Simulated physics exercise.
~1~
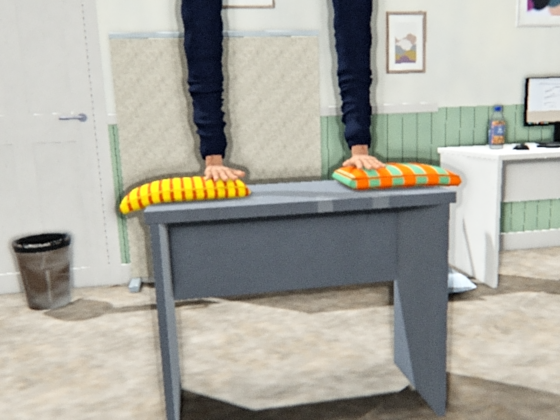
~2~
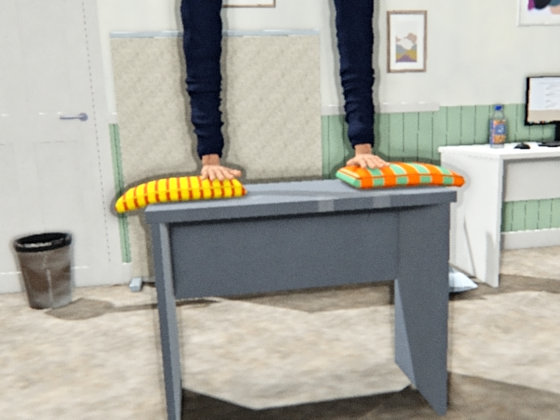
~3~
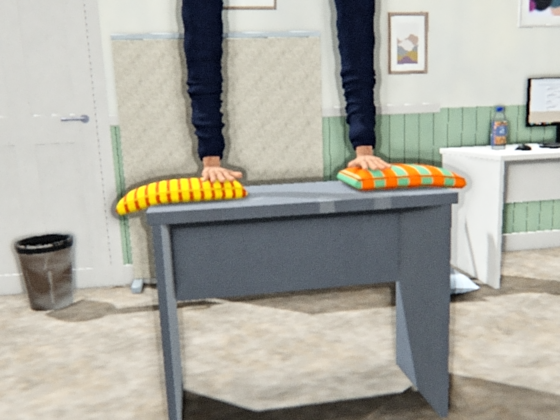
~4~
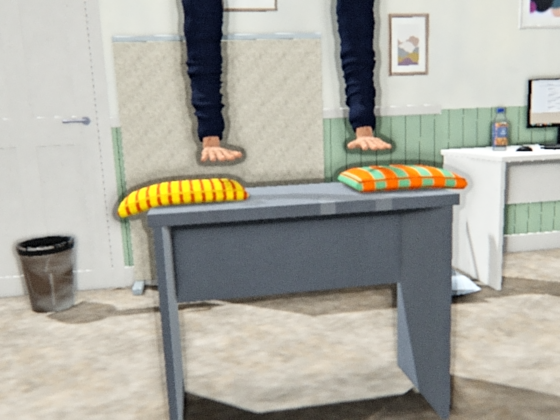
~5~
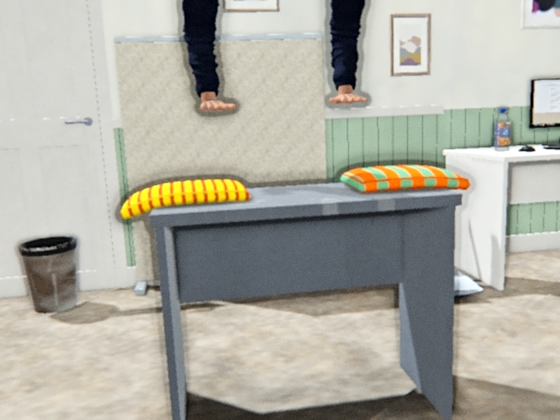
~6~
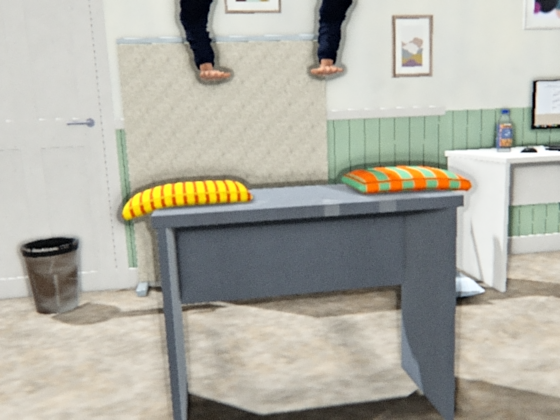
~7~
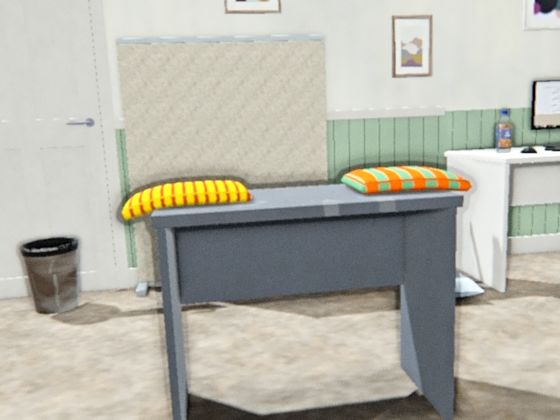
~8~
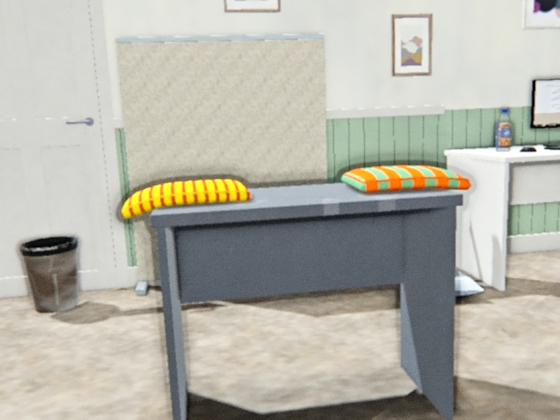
Two hands in dark blue sleeves reach down from above and rest on two folded blankets at opposite ends of a gray bench, in a slightly swaying, front-on view of a pale room. The yellow striped blanket lies at the left end, jutting past the edge, and the orange and green checked one lies at the right. A bin stands by a white door, with a white desk at right. The hands shift slightly outward, pause, then let go and rise out of view. Both blankets stay on the bench, left as they lie.
